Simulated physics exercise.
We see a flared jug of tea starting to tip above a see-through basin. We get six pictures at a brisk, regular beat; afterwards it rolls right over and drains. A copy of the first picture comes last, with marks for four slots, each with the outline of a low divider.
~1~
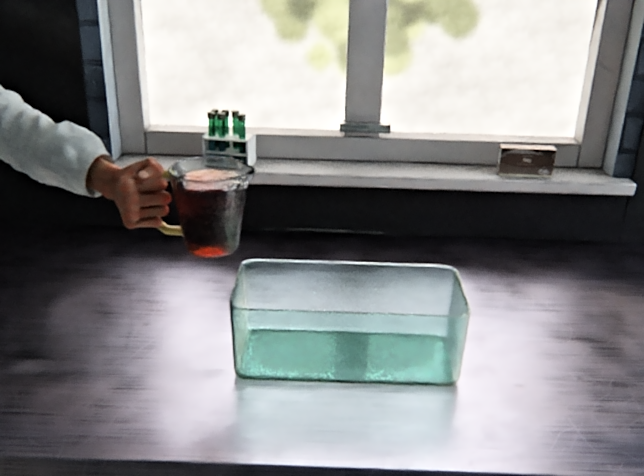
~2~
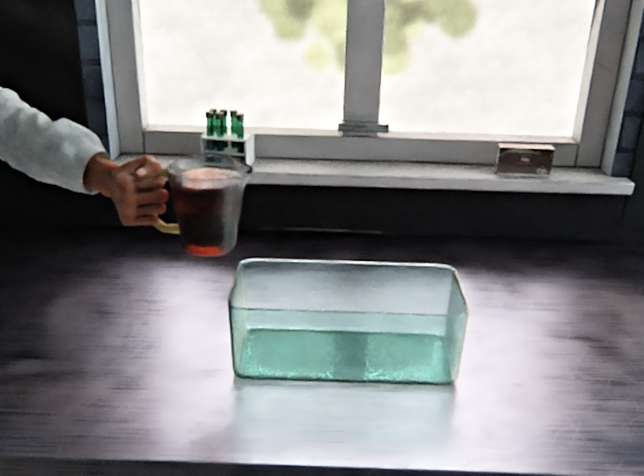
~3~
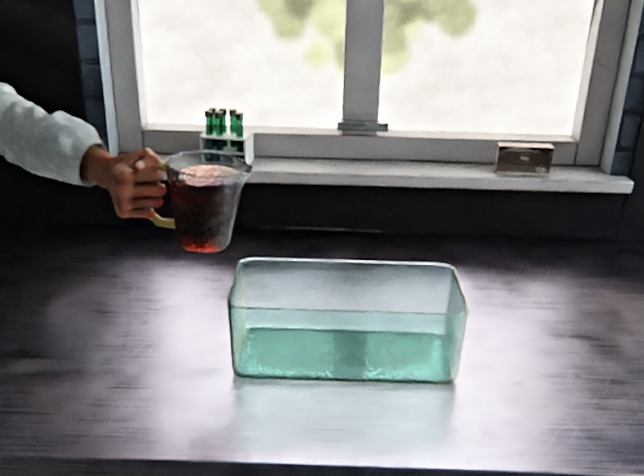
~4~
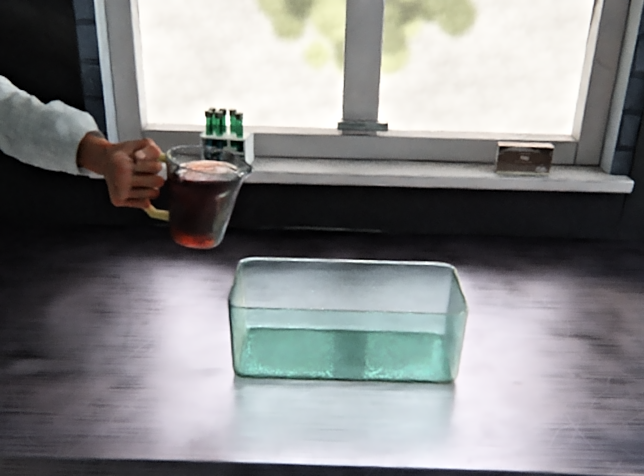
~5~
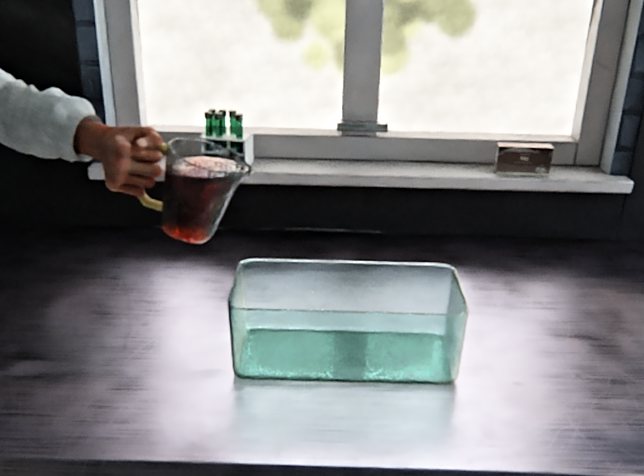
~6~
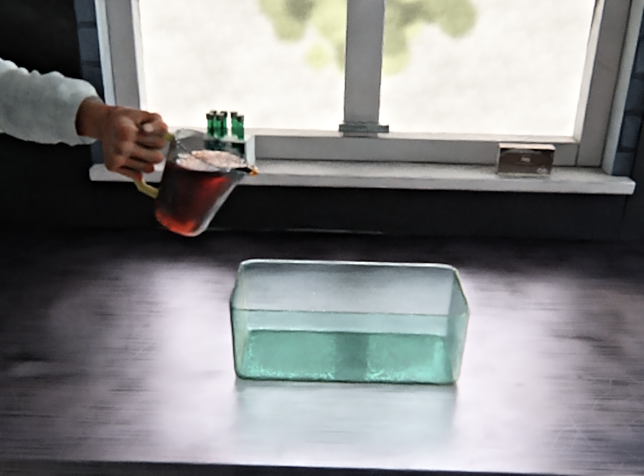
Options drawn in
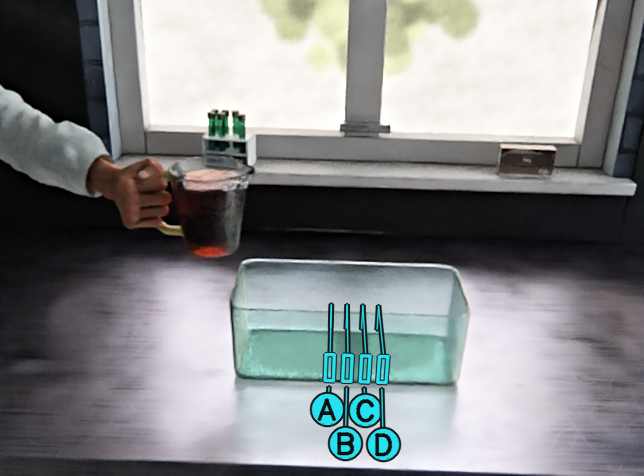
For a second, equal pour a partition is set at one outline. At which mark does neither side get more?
The best place is A.
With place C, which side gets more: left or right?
The left side.
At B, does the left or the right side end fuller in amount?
The left one.
On the marked copy, A at (329, 387); B at (346, 387); C at (364, 388); D at (381, 388).
If A is chosen, about 46 % ends left of the wall and 51 % right of it; 3 % is lost outside.
If B is chosen, about 91 % ends left of the wall and 6 % right of it; 3 % is lost outside.
If C is chosen, about 89 % ends left of the wall and 6 % right of it; 5 % is lost outside.
If D is chosen, about 90 % ends left of the wall and 8 % right of it; 3 % is lost outside.
